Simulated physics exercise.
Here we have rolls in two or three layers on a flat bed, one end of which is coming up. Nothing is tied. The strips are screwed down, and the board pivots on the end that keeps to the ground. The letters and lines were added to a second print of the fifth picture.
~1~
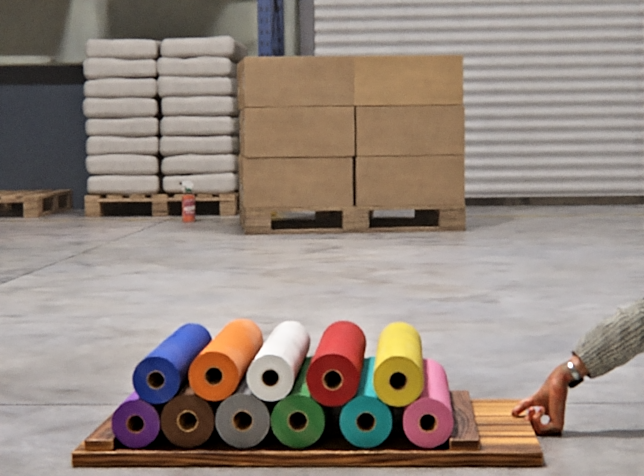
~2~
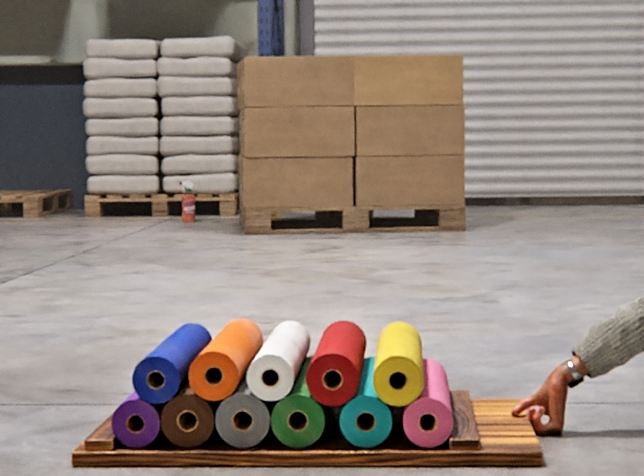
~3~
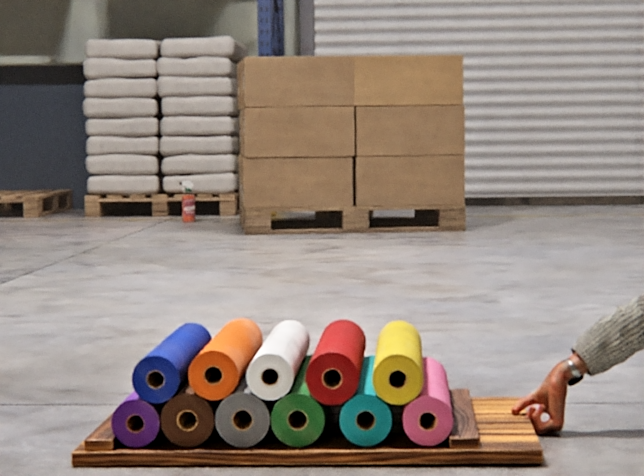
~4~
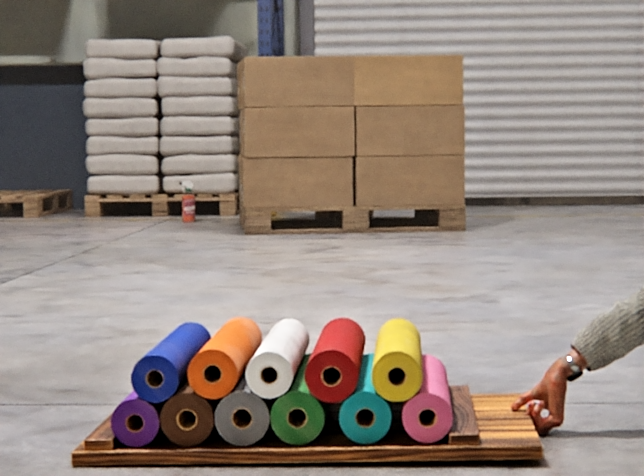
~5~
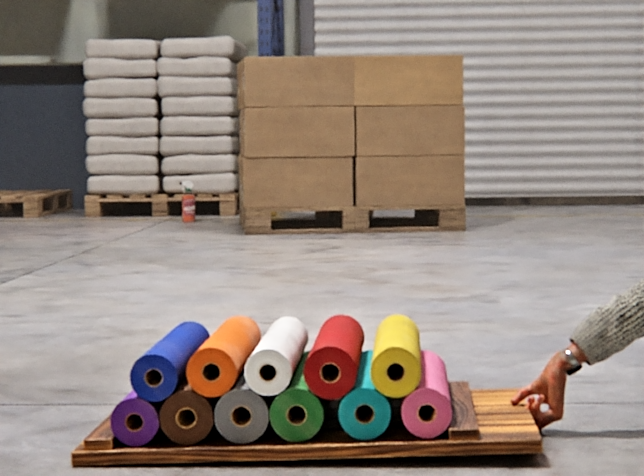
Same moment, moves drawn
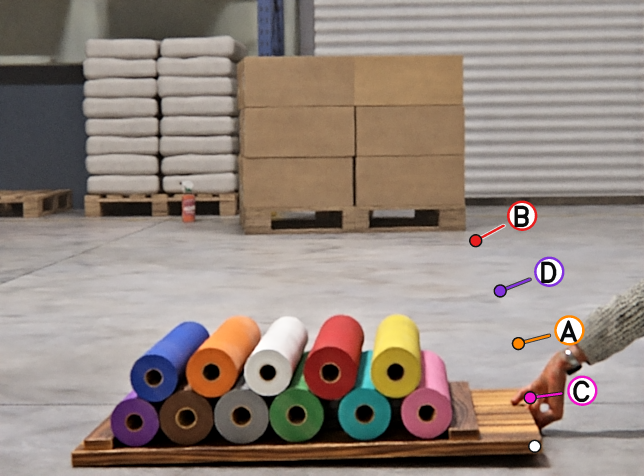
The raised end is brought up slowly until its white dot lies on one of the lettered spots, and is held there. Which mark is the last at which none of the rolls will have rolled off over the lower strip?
Lift it to D and no more.
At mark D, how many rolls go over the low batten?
With D, none.
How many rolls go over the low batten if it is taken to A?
The count is none.
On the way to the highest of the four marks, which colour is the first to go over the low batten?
It is the blue one.
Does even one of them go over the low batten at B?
At B: Yes.
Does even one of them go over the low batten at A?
No, at A.
On the marked copy, A at (518, 344); B at (476, 241); C at (530, 398); D at (500, 291); the white dot at (535, 446).
Taking D. A third of the way, board at 15°.
Two thirds of the way, board at 21°.
When it is over, board at 21°, none over the low batten.
As for the rest, A none over the low batten; B one over the low batten (blue); C none over the low batten.
